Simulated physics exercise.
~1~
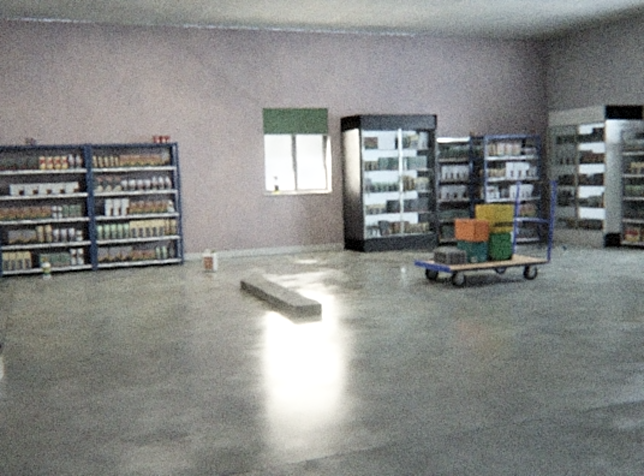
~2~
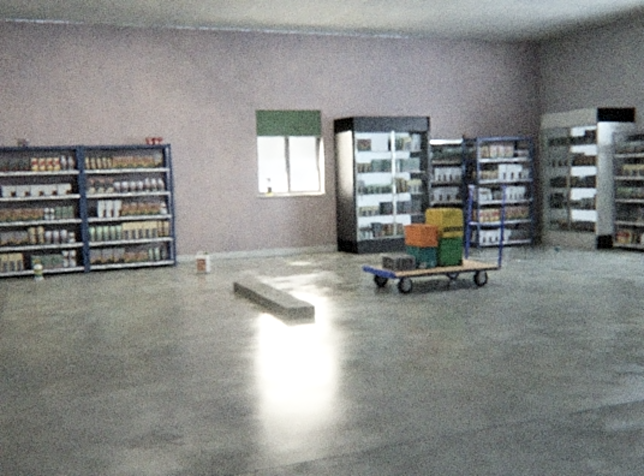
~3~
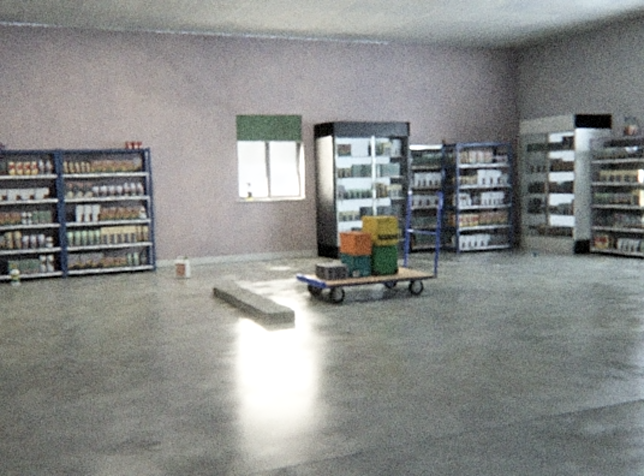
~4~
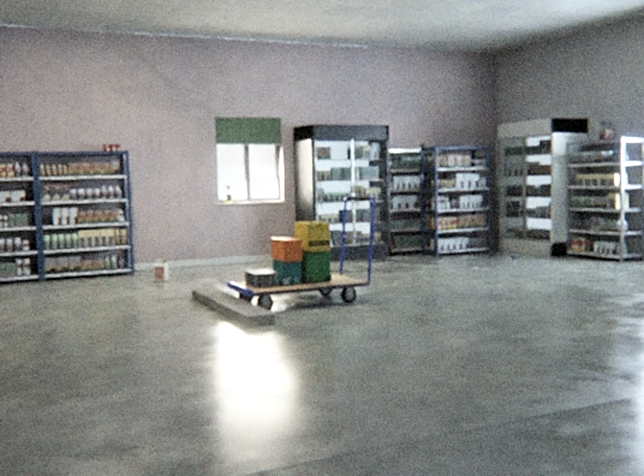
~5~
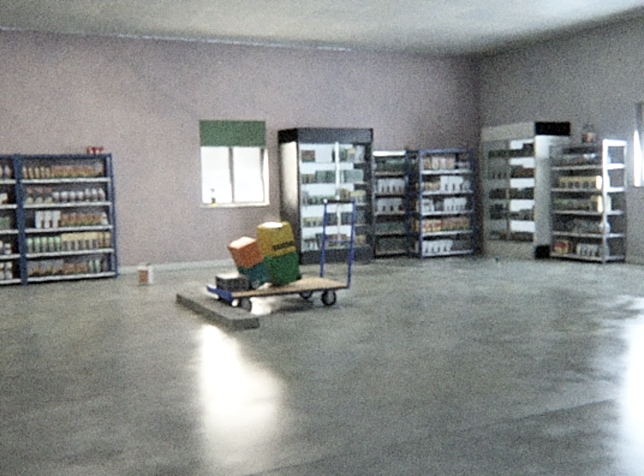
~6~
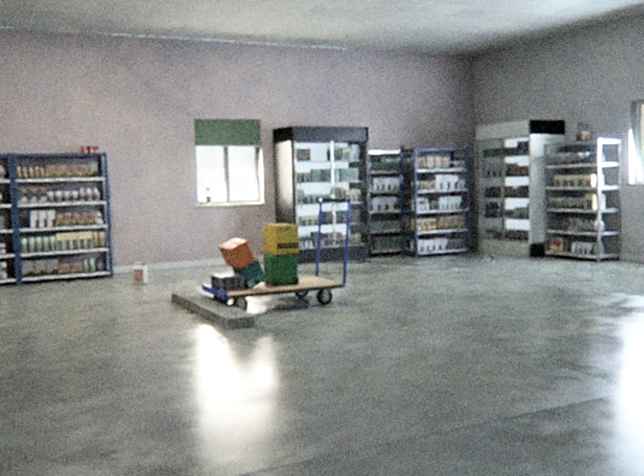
A loaded trolley rolls left into a low kerb and stops, its boxes tipping but staying aboard.
